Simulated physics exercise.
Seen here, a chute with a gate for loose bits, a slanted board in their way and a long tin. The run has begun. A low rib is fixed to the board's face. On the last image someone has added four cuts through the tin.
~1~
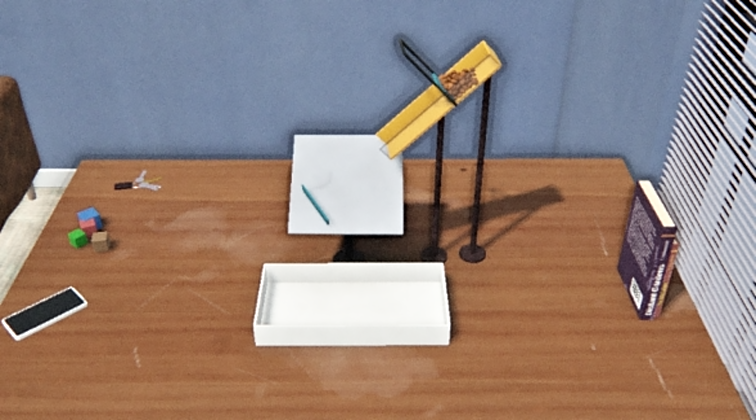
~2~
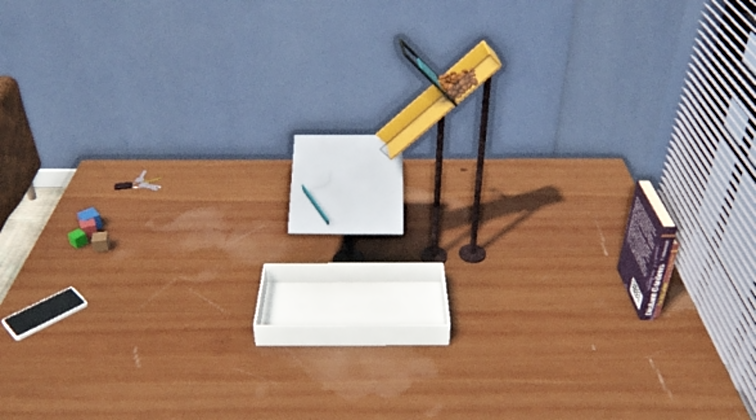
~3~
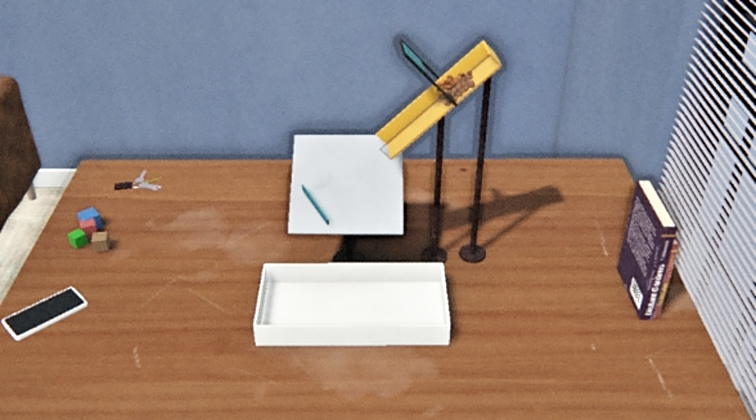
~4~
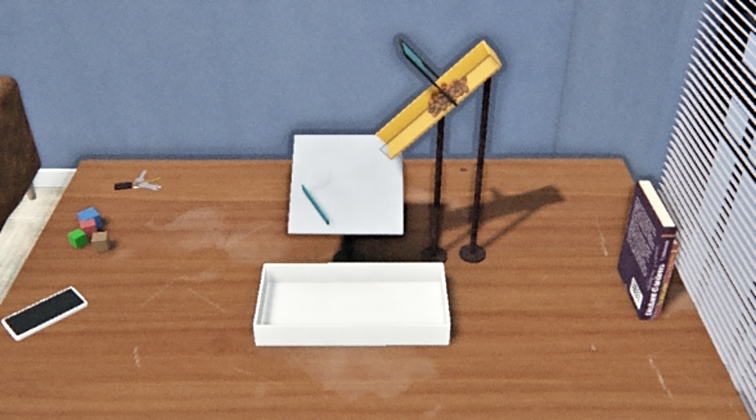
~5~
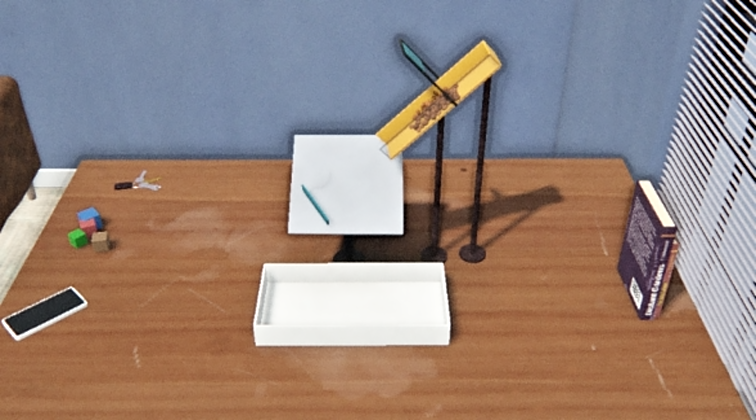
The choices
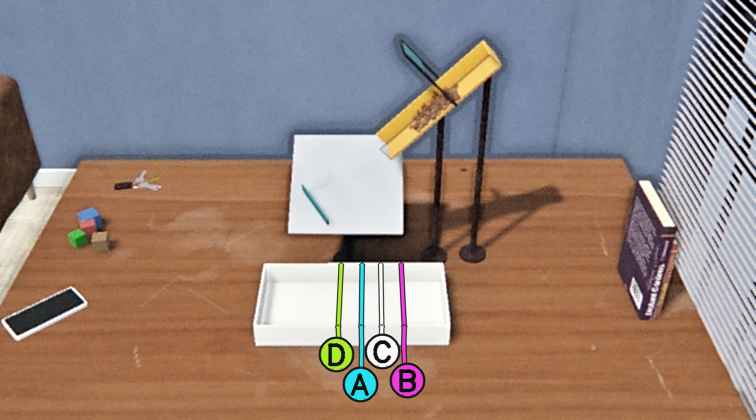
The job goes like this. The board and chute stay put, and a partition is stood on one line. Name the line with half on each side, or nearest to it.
Go for D.
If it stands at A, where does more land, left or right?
The left side.
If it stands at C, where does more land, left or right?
More lands on the left.
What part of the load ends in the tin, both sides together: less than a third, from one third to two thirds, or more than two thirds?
More than two thirds.
On the marked copy, line A crosses the front rim at (361, 326); line B crosses the front rim at (404, 326); line C crosses the front rim at (381, 326); line D crosses the front rim at (338, 326).
With A, of what is caught, nearly all on the left of the divider, a small part on the right.
With B, of what is caught, all on the left of the divider, none on the right.
With C, of what is caught, nearly all on the left of the divider, a stray few on the right.
With D, of what is caught, about a third on the left of the divider, about two thirds on the right.
